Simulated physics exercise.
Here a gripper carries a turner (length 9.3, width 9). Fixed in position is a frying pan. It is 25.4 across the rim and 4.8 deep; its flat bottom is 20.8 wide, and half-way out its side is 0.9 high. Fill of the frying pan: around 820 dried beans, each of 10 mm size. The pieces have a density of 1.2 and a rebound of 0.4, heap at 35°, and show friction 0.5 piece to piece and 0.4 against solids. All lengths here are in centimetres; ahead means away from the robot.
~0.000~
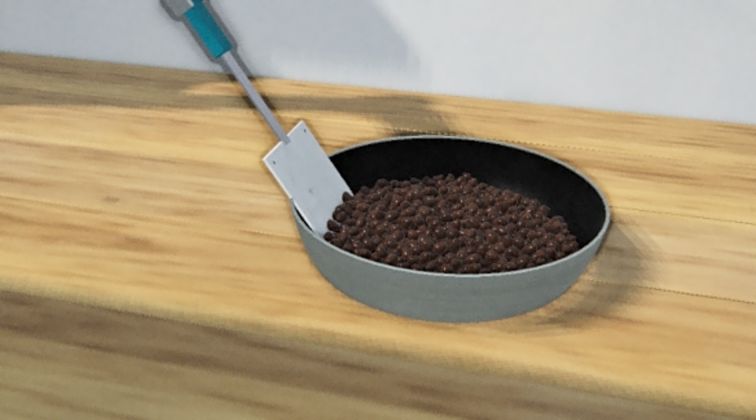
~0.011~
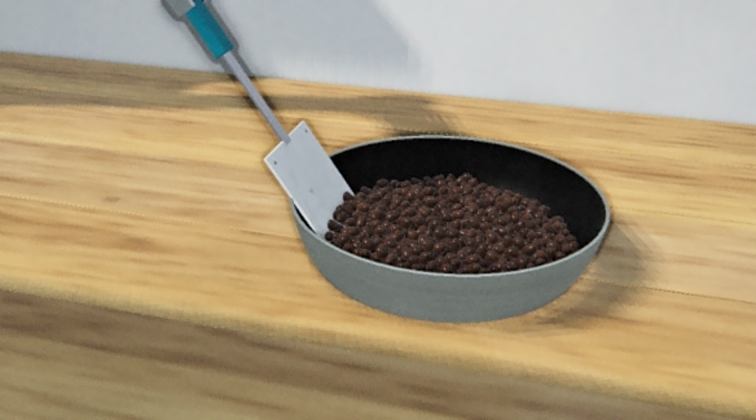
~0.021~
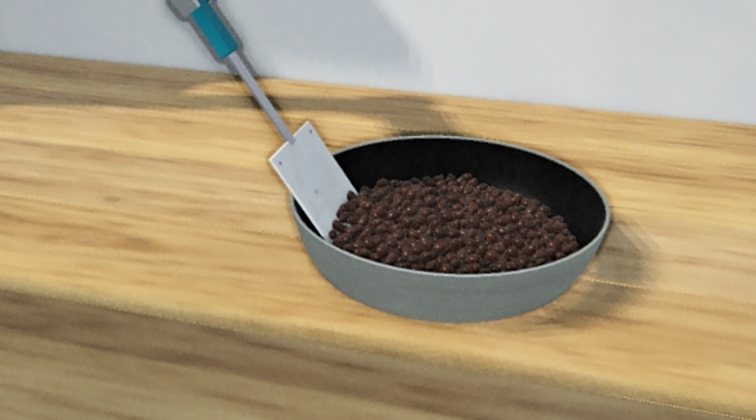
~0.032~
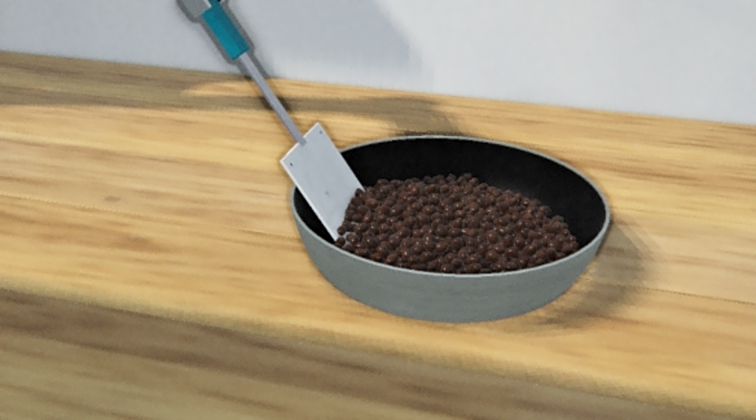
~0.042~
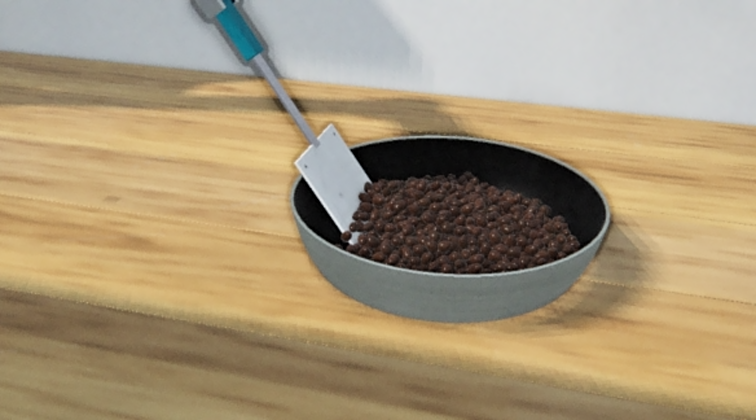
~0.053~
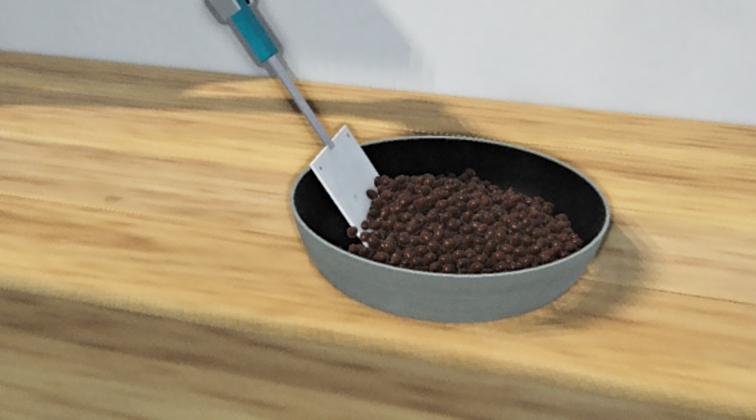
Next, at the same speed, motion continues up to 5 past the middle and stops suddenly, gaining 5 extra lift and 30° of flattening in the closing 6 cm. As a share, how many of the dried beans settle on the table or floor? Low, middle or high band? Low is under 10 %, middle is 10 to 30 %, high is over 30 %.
Middle band.
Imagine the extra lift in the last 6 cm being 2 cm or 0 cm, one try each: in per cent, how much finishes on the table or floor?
You'd get some 5 per cent with the first setting and some 0 per cent with the second.
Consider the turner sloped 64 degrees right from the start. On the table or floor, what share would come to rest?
About 15 per cent.
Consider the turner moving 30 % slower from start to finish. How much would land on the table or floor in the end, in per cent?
In that case, around 5 per cent would end on the table or floor.
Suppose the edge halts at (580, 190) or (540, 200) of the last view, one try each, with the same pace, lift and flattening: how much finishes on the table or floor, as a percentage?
Some 30 and 20 per cent.
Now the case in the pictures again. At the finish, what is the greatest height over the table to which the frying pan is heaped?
Near 4.5 centimetres high.
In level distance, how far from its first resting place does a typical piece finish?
Level distance of roughly 3 cm.
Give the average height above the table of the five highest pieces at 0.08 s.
Height: Some 6 cm.
By 0.08 s, sloping 54°, highest piece 6 above the table; 821 in the frying pan.
By 0.10 s, sloping 44°, highest piece 7 above the table; 821 in the frying pan.
By 0.32 s, sloping 25°, highest piece 8 above the table; 704 in the frying pan, 108 on the table or floor, 9 on the blade or in flight.
By 1.37 s, sloping 25°, highest piece 4 above the table; 704 in the frying pan, 117 on the table or floor.
Final count, 704 in the frying pan, 117 on the table or floor. That is 14 % on the table or floor.
